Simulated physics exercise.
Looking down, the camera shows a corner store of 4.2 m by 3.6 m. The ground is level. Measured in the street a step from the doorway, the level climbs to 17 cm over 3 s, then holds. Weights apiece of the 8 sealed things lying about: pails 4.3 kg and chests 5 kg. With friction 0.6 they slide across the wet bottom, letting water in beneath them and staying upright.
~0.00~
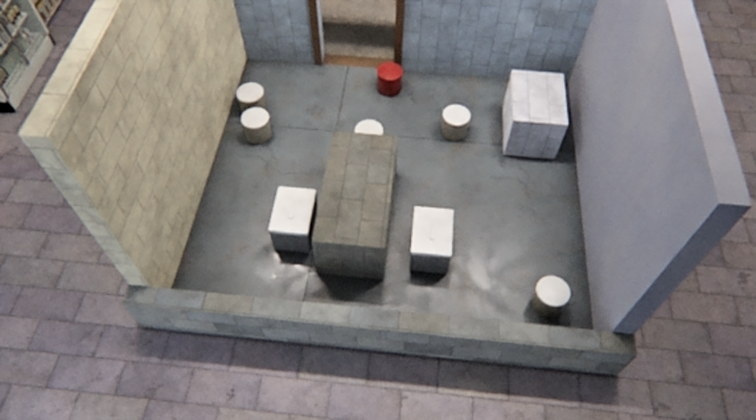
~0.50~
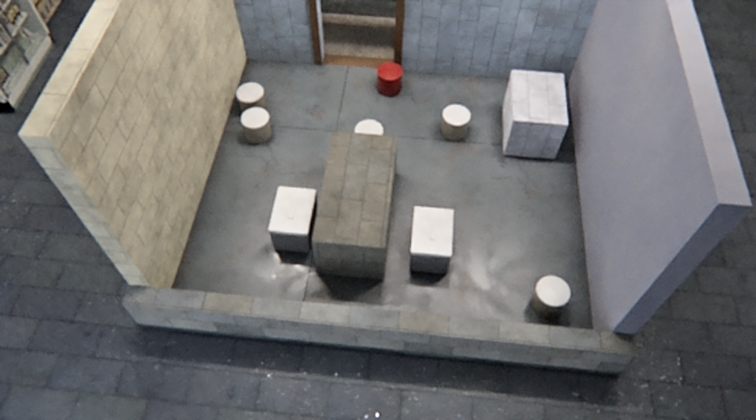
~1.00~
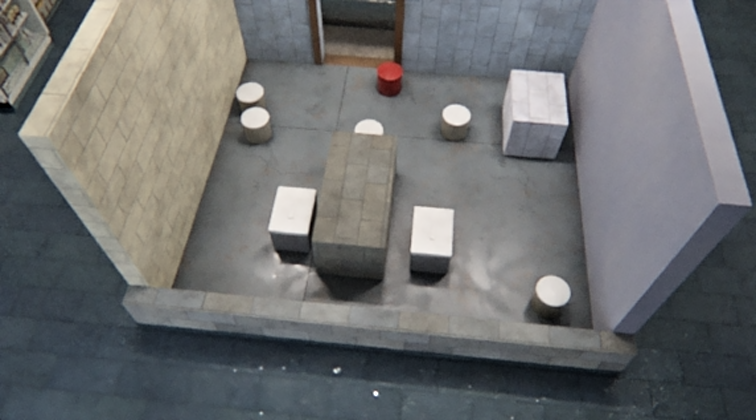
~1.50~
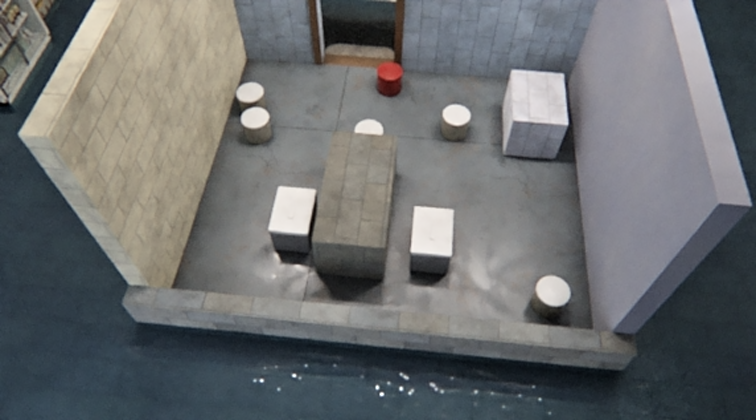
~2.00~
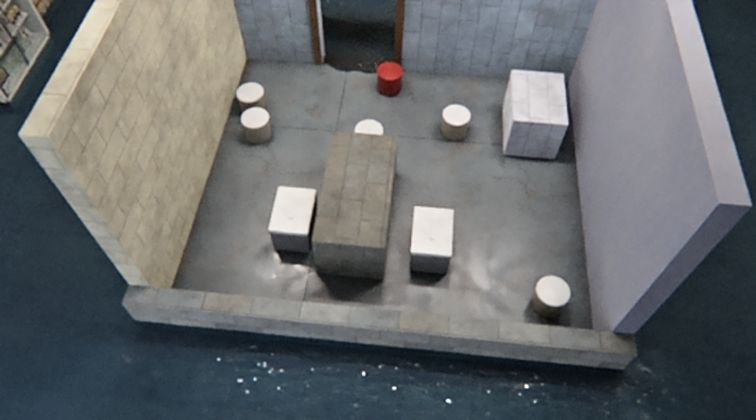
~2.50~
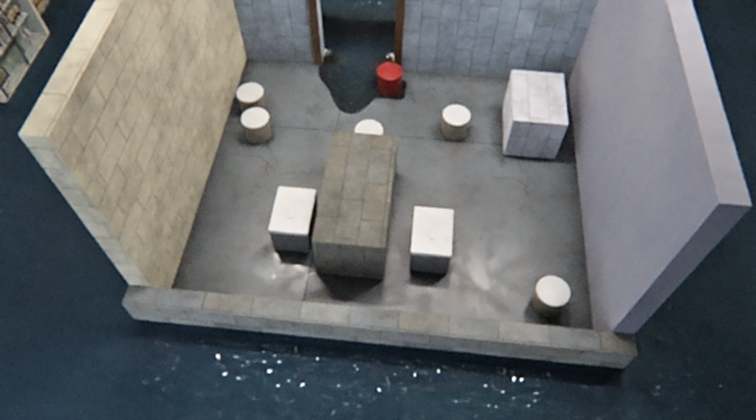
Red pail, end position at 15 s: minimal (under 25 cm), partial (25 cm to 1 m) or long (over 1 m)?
It gets pushed a bit.
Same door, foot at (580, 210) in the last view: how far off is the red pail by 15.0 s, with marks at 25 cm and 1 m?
Red pail: Long trip.
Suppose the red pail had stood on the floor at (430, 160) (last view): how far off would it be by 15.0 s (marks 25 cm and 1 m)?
So it journeys a long way.
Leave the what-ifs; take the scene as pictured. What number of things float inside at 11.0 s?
I'd say 5 of them.
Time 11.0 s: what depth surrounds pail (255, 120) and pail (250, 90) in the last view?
Depths: Near 6 cm, then near 5 cm.
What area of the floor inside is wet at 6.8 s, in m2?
Roughly 12.0 m2 of it is wet.
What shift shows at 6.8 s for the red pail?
It has shifted about 50 cm.
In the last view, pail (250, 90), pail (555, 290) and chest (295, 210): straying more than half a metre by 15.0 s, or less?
Going one by one, I get beyond, beyond and beyond.
After 3.5 s the red pail is near (401, 78), 0.2 m from its start, aground; 0 afloat.
After 6.8 s the red pail is near (422, 88), 0.5 m from its start, aground; 1 afloat.
After 11.0 s the red pail is near (422, 88), 0.5 m from its start, aground; 5 afloat.
After 15.0 s the red pail is near (422, 89), 0.5 m from its start, afloat; 8 afloat.
